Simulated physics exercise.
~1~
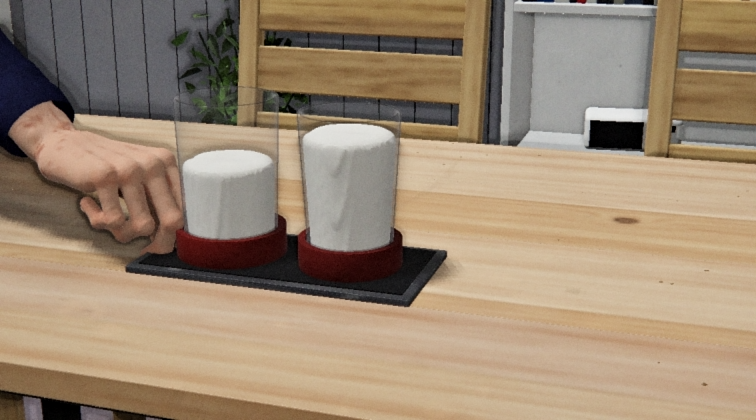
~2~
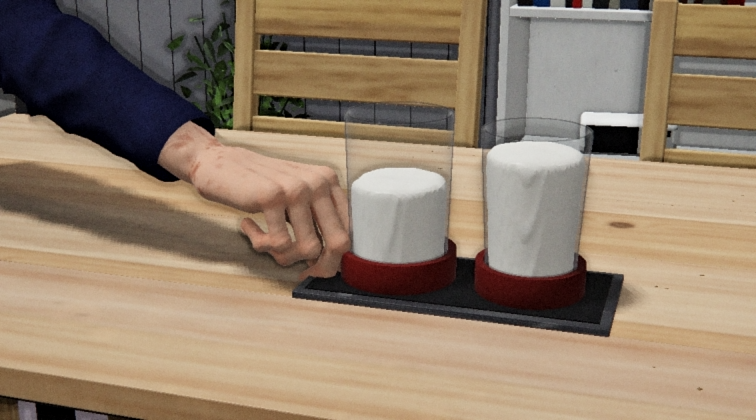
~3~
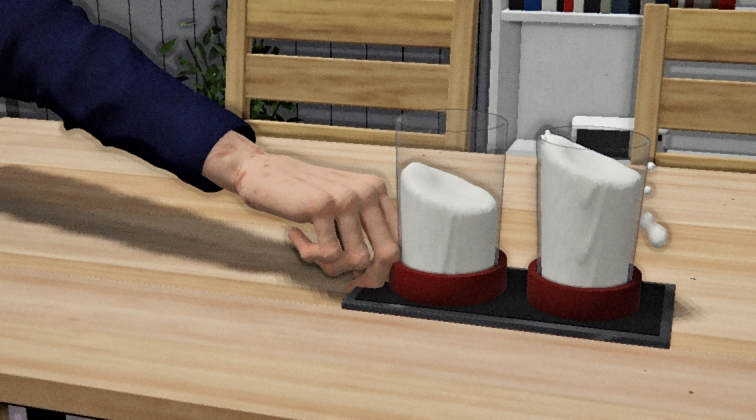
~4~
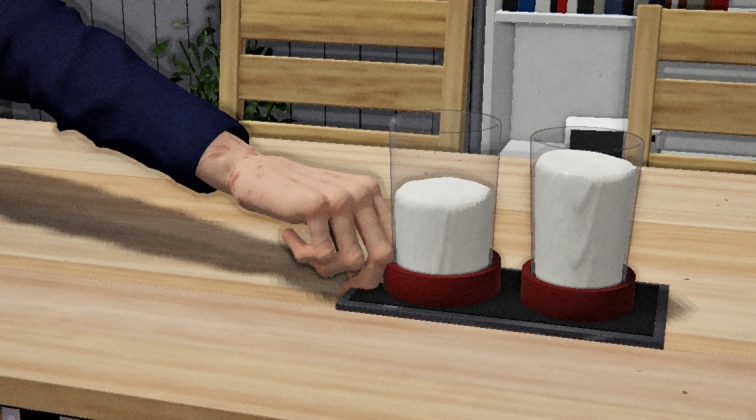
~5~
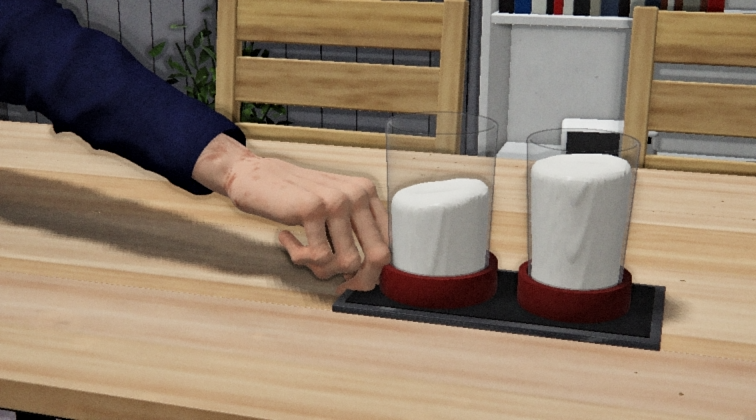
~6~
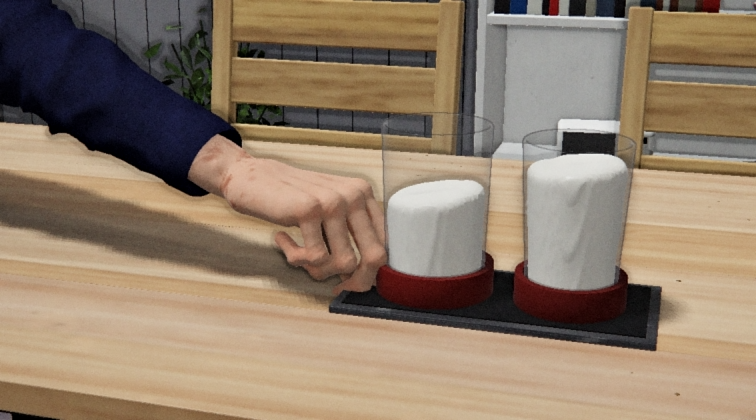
On a wooden table, a hand slides a black tray holding two glasses of white liquid in red holders to the right and stops; the liquid tilts, a little spills from the fuller right glass, and both glasses stay upright as it rocks gently.
